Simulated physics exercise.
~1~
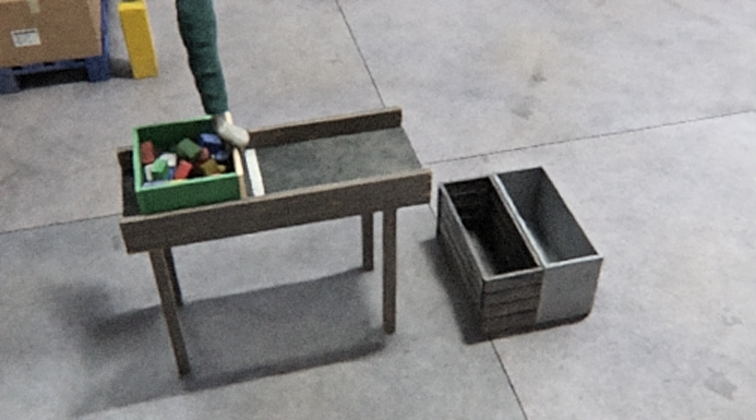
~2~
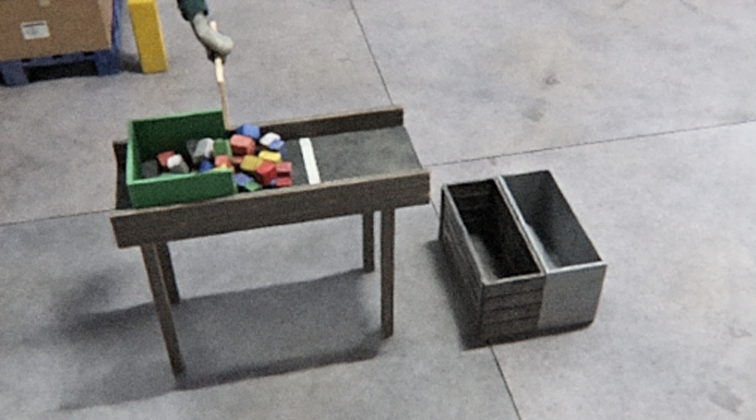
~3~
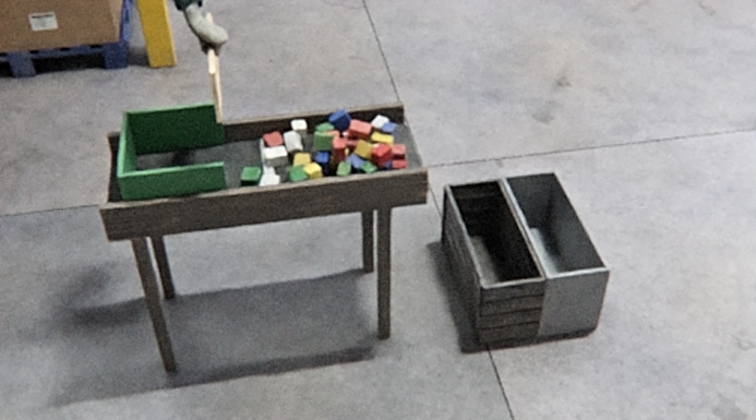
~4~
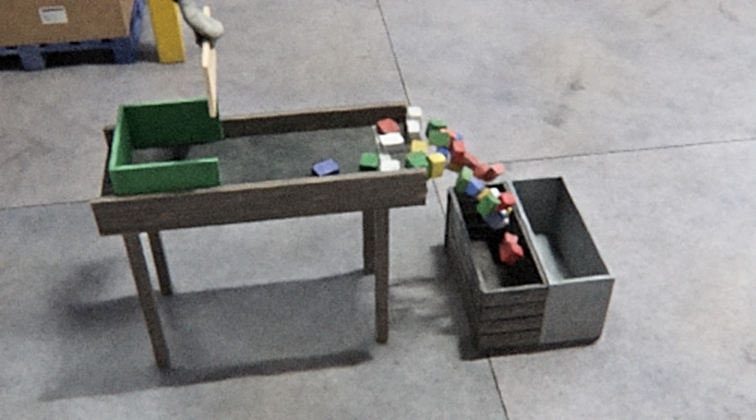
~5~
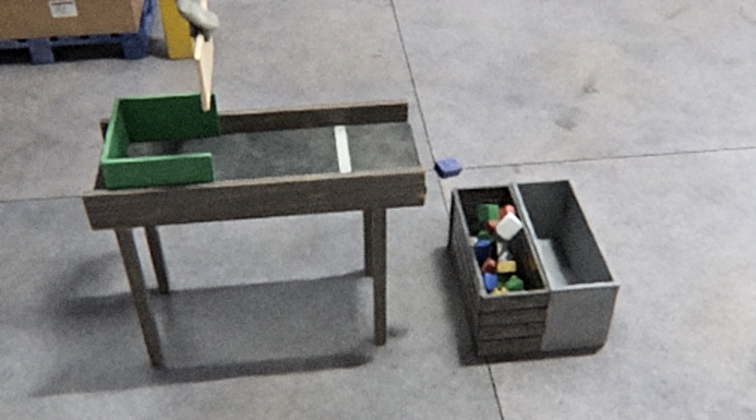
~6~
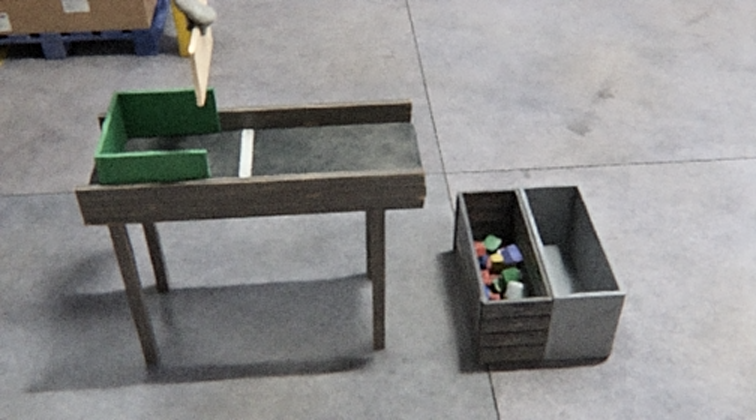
The video shows a gloved hand lifting the gate of a green pen filled with colourful toy bricks, which ride a dark belt to the right and tumble off its end into the black bin, leaving the pen and belt clear and the grey bin beside it empty.
